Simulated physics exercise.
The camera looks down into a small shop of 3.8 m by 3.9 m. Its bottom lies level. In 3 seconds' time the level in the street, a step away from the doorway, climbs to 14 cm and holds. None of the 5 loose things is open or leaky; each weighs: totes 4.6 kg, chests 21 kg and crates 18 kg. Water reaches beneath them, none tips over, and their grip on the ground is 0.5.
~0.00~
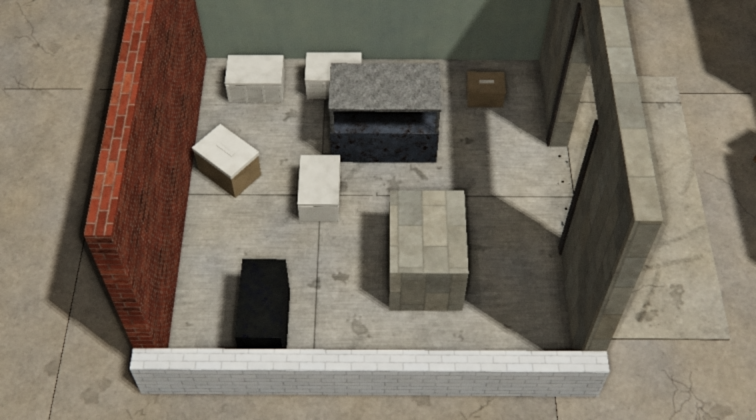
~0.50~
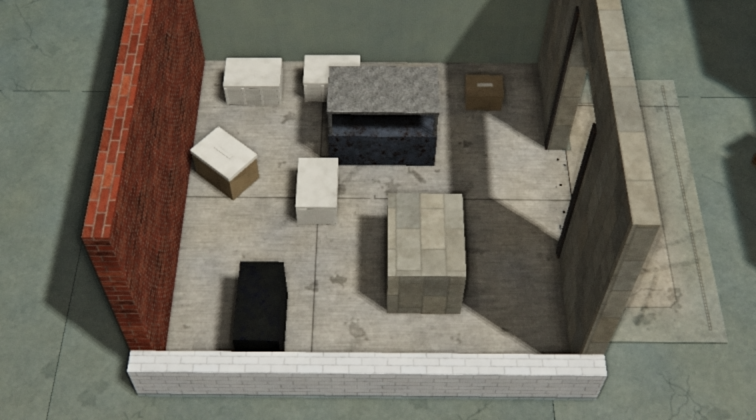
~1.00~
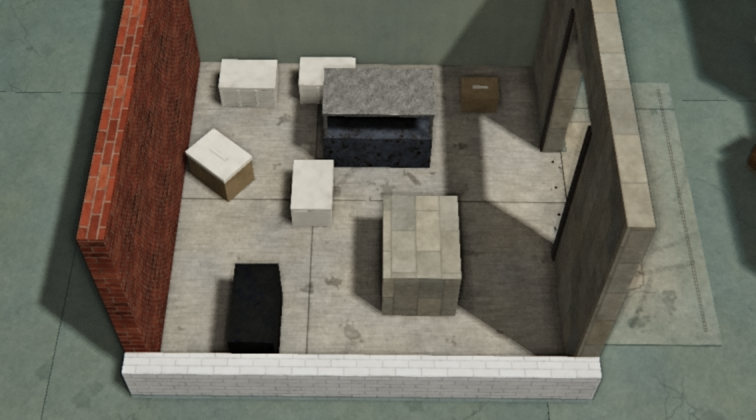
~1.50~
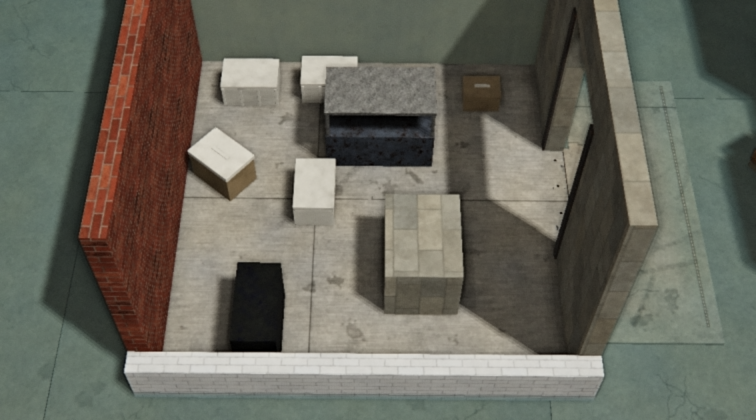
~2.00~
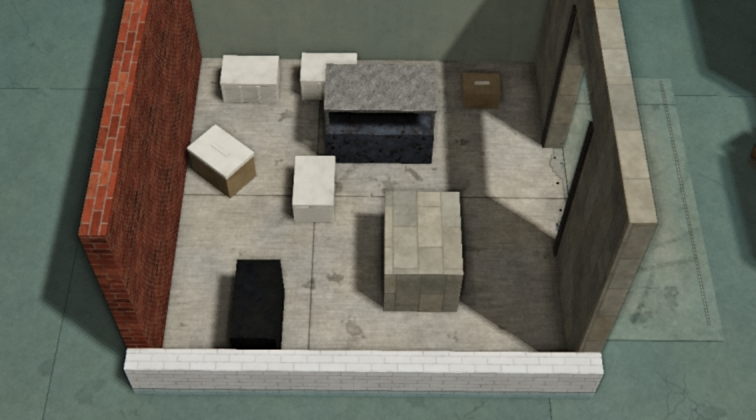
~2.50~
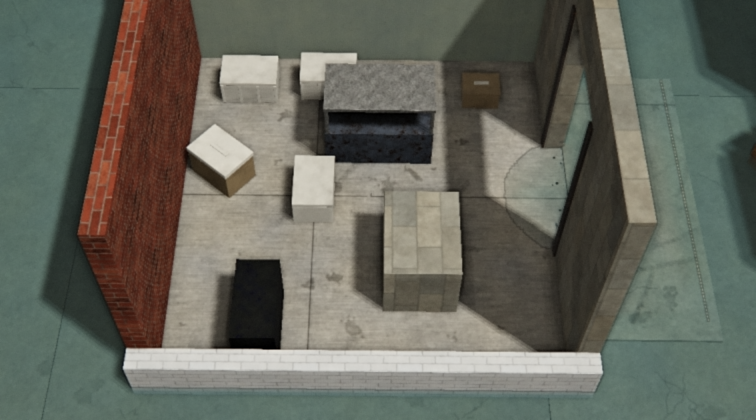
A small roofless shop with a red brick wall and several boxes and crates sat still while greenish water covered the ground outside, then a thin patch crept in through the doorway on the right.
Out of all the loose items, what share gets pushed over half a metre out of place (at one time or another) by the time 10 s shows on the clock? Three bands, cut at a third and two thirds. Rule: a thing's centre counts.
By my guess the moved share will stop short of one third.
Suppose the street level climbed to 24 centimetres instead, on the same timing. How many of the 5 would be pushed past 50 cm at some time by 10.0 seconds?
In that case 5 of them.
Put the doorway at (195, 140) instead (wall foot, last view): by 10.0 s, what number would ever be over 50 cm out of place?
In that case the number is 2.
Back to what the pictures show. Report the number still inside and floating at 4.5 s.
Total: 0.
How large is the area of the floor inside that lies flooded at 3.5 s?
Around 2.0 m2 of it.
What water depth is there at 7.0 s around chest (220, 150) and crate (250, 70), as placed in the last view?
I'd put it at 1 cm and 3 cm respectively.
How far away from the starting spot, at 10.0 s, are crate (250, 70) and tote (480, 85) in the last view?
0 cm and 50 cm respectively.
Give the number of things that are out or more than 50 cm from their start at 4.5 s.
I make it 0.
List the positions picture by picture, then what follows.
In the first frame, a tote at (487, 82), on the bottom; a chest at (225, 150) rests on the ground; 0.0 m2 under water; 0 of 5 have shifted.
In the second frame, a tote at (485, 85), on the bottom; a chest at (224, 152), on the bottom; water covers 0.0 m2; 0 of 5 have shifted.
In the third frame, a tote at (480, 88) rests on the ground; a chest at (219, 154), on the bottom; water covers 0.0 m2; 0 of 5 have shifted.
In the fourth frame, a tote at (482, 86) rests on the ground; a chest at (221, 153), on the bottom; 0.0 m2 under water; 0 of 5 have shifted.
In the fifth frame, a tote at (482, 84), on the bottom; a chest at (220, 150), on the bottom; 0.0 m2 under water; 0 of 5 have shifted.
In the sixth frame, a tote at (481, 83) rests on the ground; a chest at (220, 150) rests on the ground; water covers 0.4 m2; 0 of 5 have shifted.
After 3.5 s 0 of 5 are over 50 cm from their spots; 0 afloat.
After 4.5 s 0 of 5 are over 50 cm from their spots; 0 afloat.
After 7.0 s 0 of 5 are over 50 cm from their spots; 0 afloat.
After 10.0 s 1 of 5 are over 50 cm from their spots, and 1 have been at some point; 1 afloat.
